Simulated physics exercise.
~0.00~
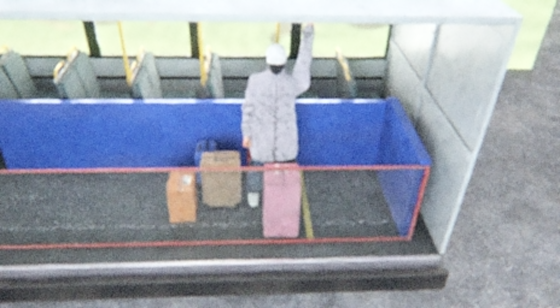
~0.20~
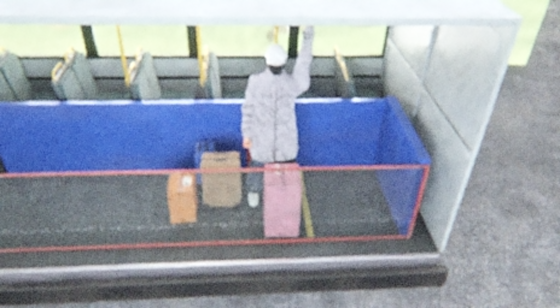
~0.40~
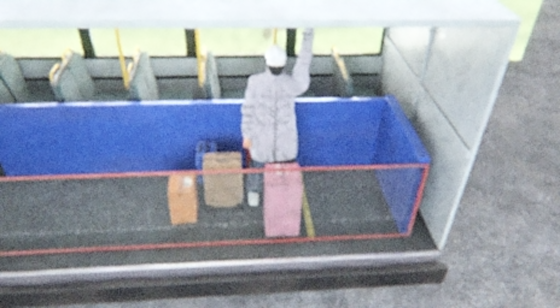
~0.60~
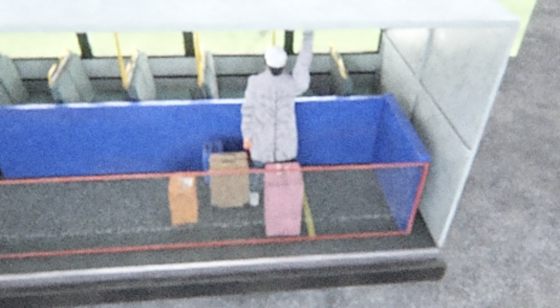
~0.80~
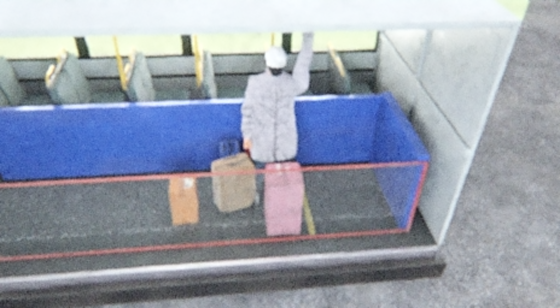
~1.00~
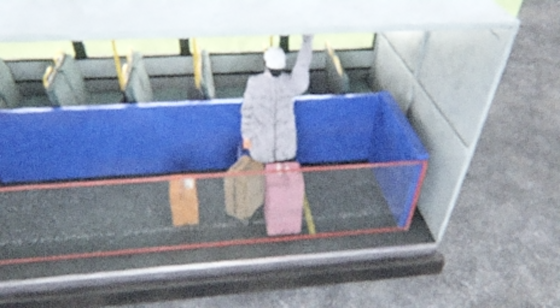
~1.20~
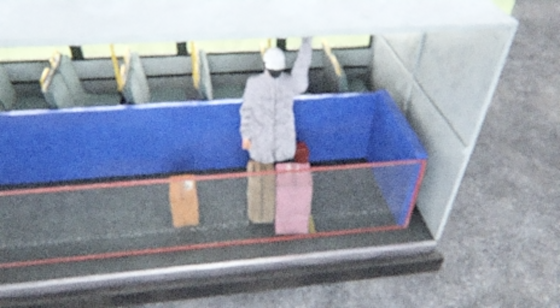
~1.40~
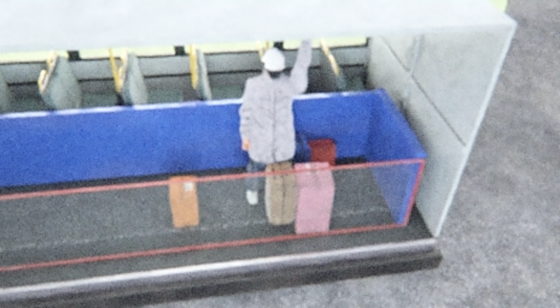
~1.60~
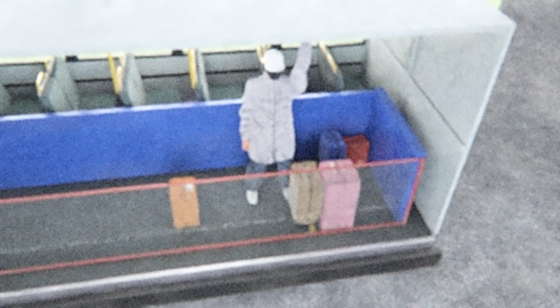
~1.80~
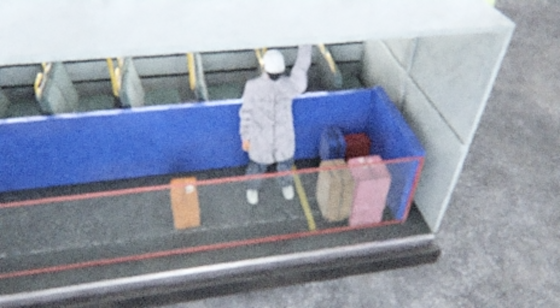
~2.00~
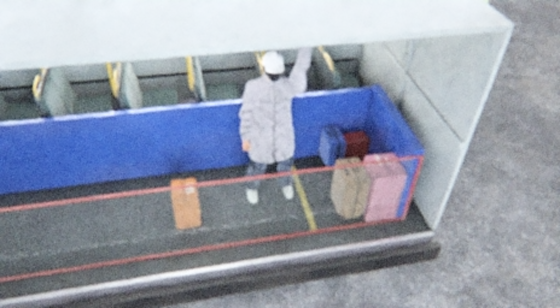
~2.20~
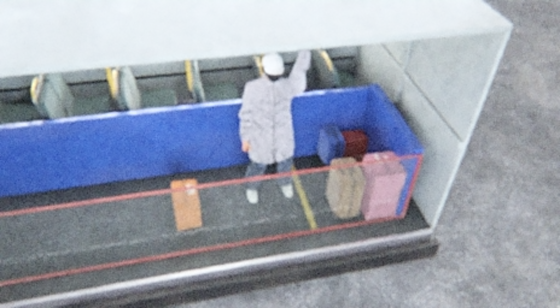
A passenger in a pale coat and white cap stands holding the overhead rail in the bay of a shuttle, seen from above through its open side, with a blue panel behind and seats beyond. Brown and pink cases stand near the passenger's legs, with an orange pack to the left. The blue case slides right behind the brown one, then the brown case follows. The pink bag and a red carton also slide right, and all four cross the yellow line. They settle upright near the right end, while the passenger and orange pack stay put.
